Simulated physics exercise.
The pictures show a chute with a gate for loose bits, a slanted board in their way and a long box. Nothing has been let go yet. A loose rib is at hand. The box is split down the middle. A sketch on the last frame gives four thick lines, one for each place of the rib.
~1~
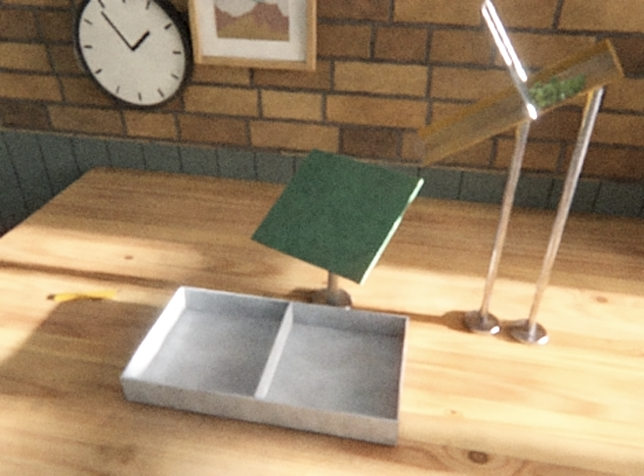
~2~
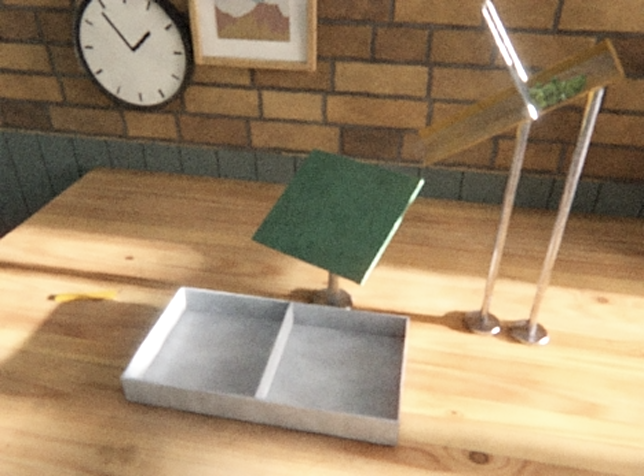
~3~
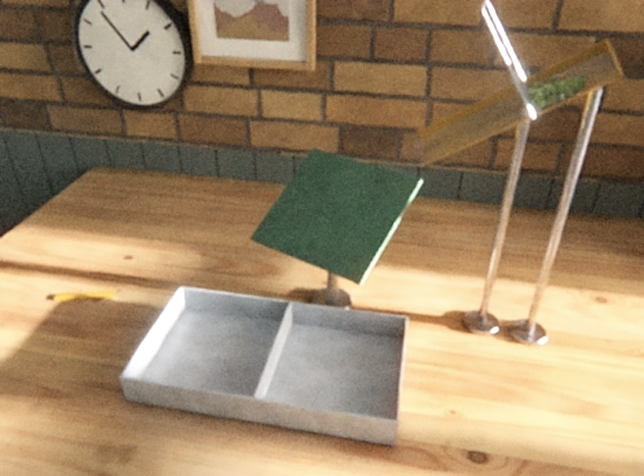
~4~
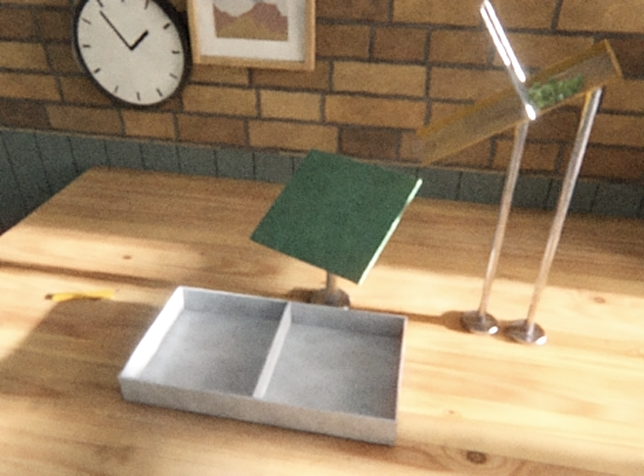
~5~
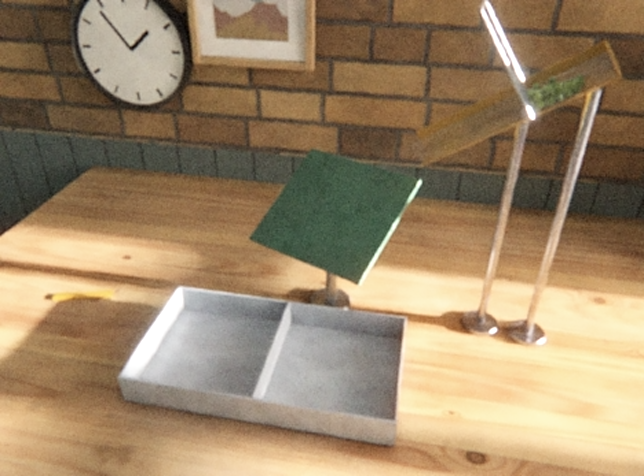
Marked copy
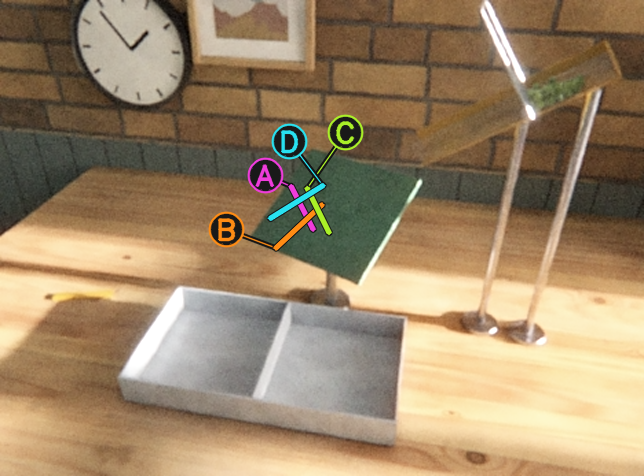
Nothing moves in this still, slightly grainy view, seen from a little above a sunlit wooden table before a brick wall with teal panelling, a clock and a framed picture. A wooden chute holding green bits behind its gate stands on two metal posts at right, with a tilted green board at centre and a grey two-part box in front. The camera holds practically steady, and the green bits stay put.
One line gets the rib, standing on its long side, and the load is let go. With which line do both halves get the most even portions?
A is best.
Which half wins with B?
Left.
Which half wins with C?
More lands on the right.
On the marked copy, line A from (291, 186) to (313, 229); line B from (321, 204) to (275, 247); line C from (307, 188) to (329, 232); line D from (323, 185) to (270, 218).
Choosing A, of what is caught, about half in the left half, about half in the right.
Choosing B, of what is caught, nearly all in the left half, a small part in the right.
Choosing C, of what is caught, a small part in the left half, nearly all in the right.
Choosing D, of what is caught, nearly all in the left half, a small part in the right.
